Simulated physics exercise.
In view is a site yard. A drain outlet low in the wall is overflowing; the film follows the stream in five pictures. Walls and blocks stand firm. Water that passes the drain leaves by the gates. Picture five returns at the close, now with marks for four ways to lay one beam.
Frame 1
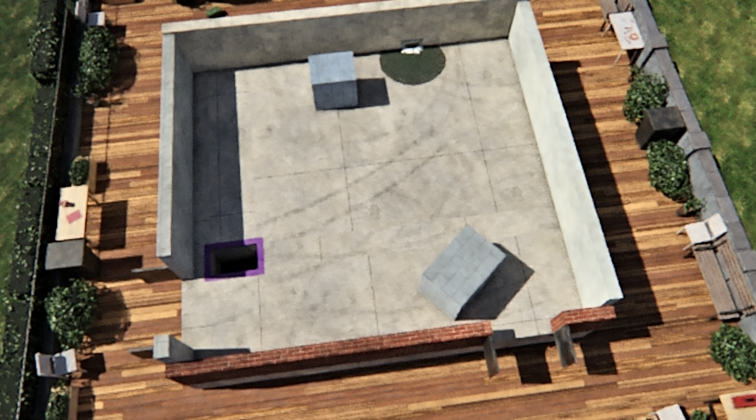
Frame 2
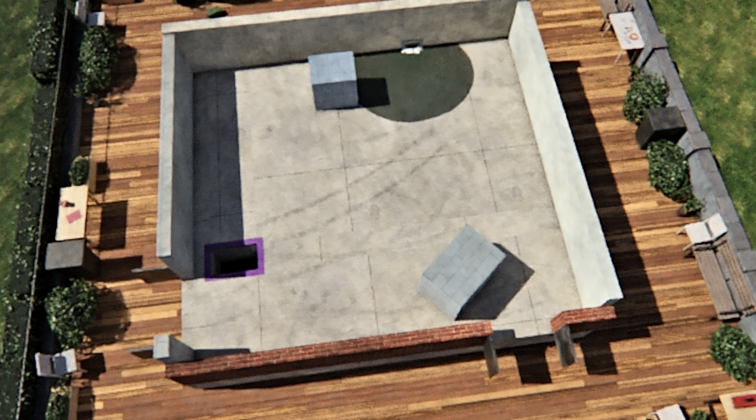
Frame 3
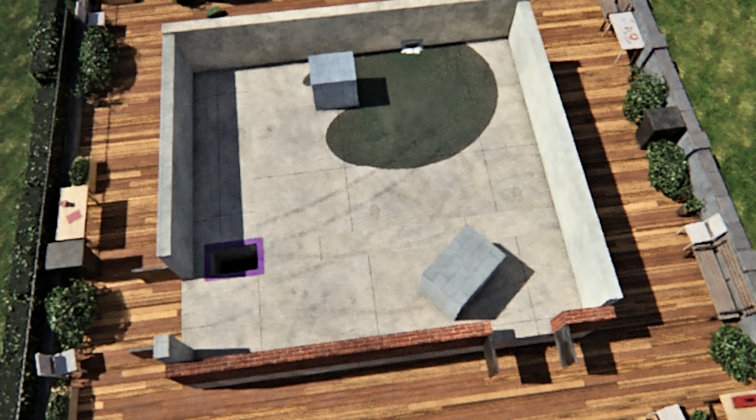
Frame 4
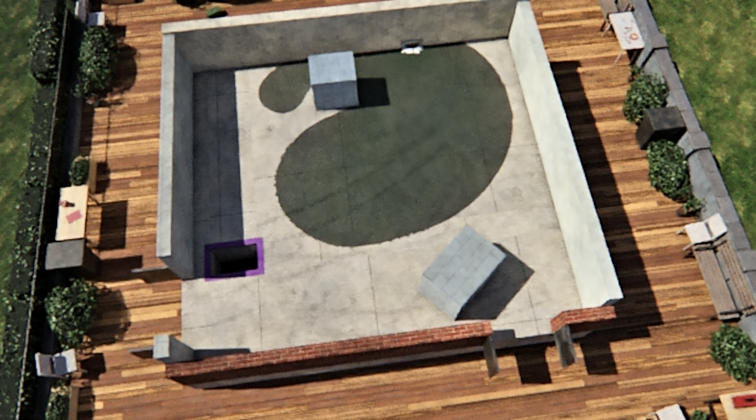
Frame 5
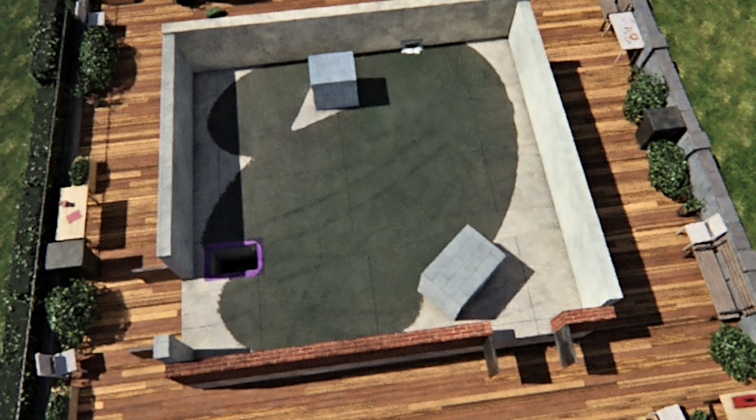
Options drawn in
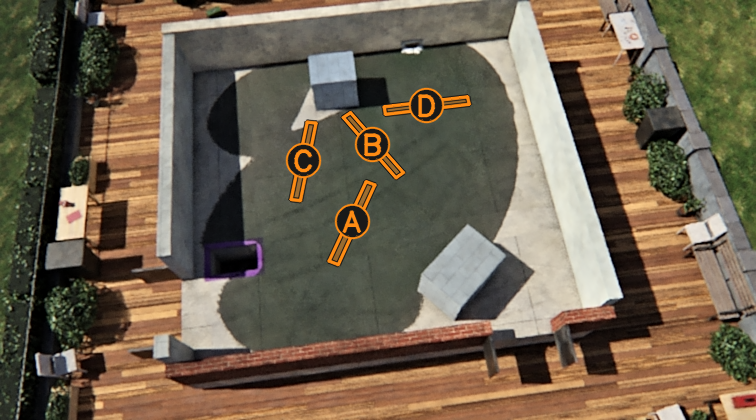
A walled concrete yard darkens as water spreads from the back wall around a block.
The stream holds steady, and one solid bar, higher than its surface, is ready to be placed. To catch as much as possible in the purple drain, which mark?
D is best.
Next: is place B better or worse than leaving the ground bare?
It is worse.
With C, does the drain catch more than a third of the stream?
No, it does not.
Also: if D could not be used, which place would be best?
Place A.
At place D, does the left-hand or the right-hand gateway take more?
The left gate.
On the marked copy, A from (333, 262) to (370, 183); B from (346, 115) to (399, 175); C from (295, 200) to (311, 122); D from (384, 110) to (468, 100).
Choosing A, about 34 % of the stream runs into the purple drain, about 66 % out by the gates.
Choosing B, about 22 % of the stream runs into the purple drain, about 78 % out by the gates.
Choosing C, about 25 % of the stream runs into the purple drain, about 75 % out by the gates.
Choosing D, about 47 % of the stream runs into the purple drain, about 53 % out by the gates.
